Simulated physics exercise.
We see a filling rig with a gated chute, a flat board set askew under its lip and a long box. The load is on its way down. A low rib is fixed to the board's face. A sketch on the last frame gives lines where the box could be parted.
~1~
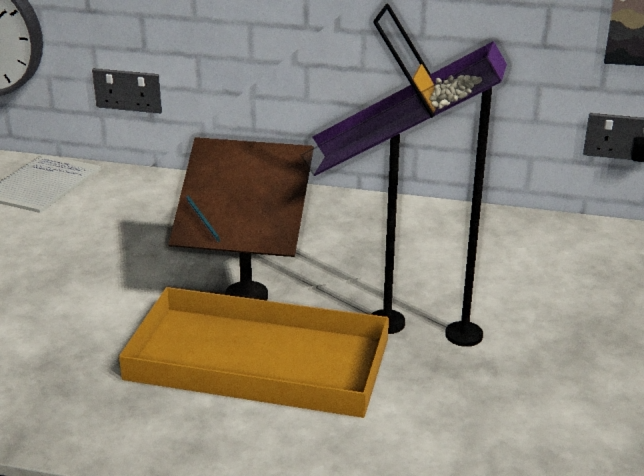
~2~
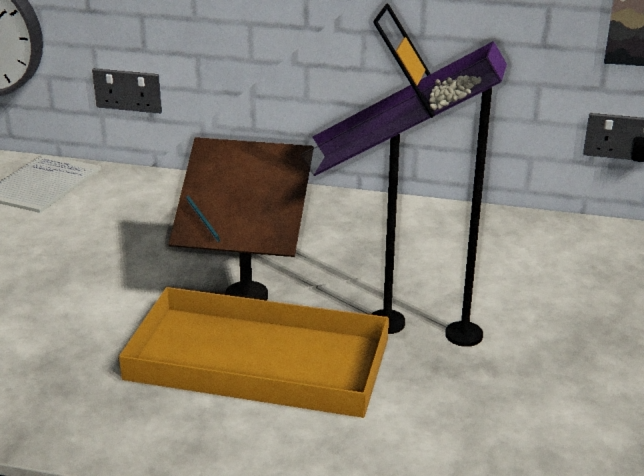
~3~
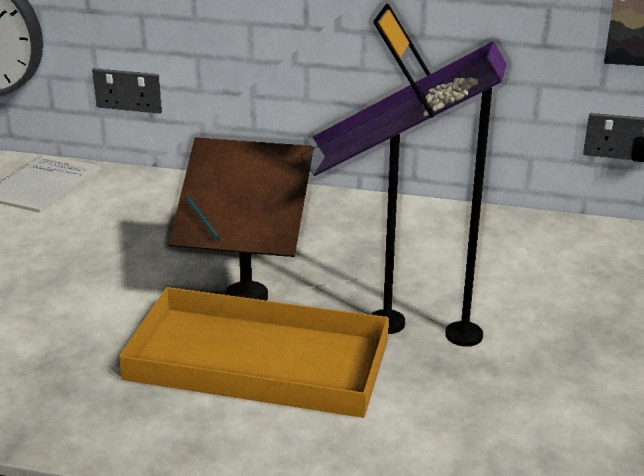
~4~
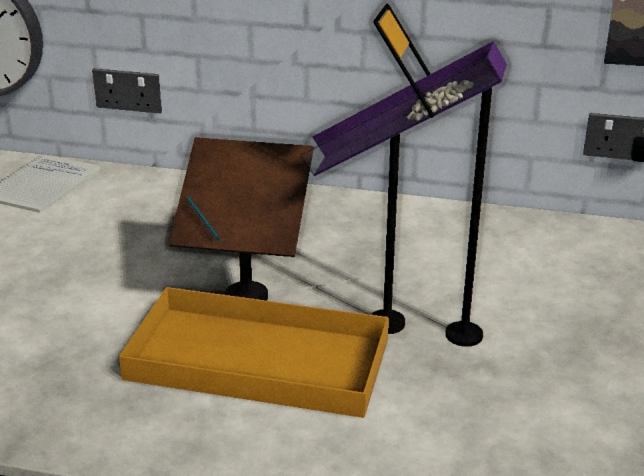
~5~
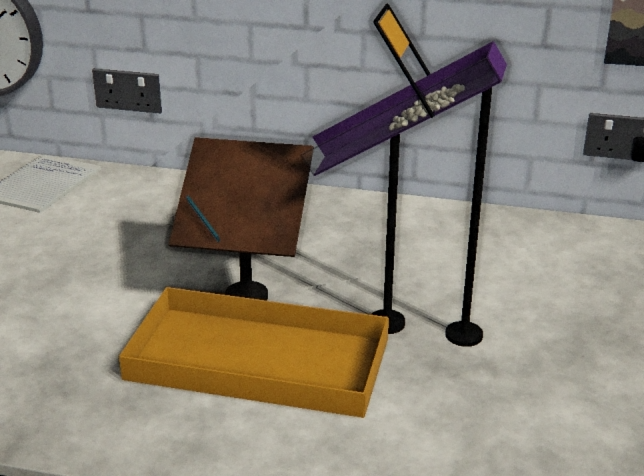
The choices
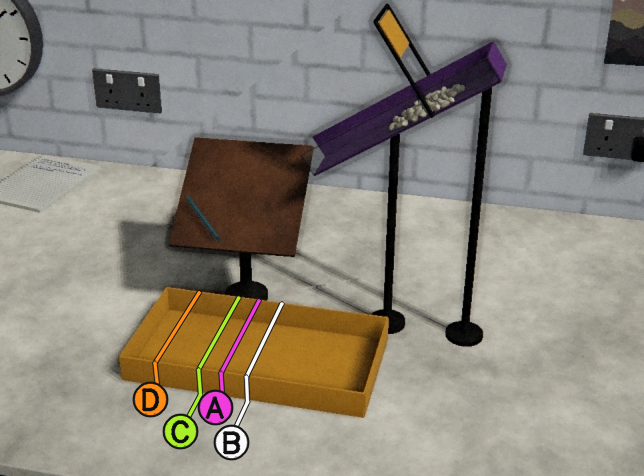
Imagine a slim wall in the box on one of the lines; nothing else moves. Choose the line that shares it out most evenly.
Take C.
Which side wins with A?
The left side.
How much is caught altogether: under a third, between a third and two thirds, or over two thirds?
About that: Over two thirds.
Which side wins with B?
Left.
On the marked copy, line A crosses the front rim at (221, 372); line B crosses the front rim at (246, 376); line C crosses the front rim at (199, 368); line D crosses the front rim at (155, 362).
With A, of what is caught, almost all on the left of the divider, about a tenth on the right.
With B, of what is caught, almost all on the left of the divider, just a few on the right.
With C, of what is caught, roughly half on the left of the divider, roughly half on the right.
With D, of what is caught, just a few on the left of the divider, almost all on the right.
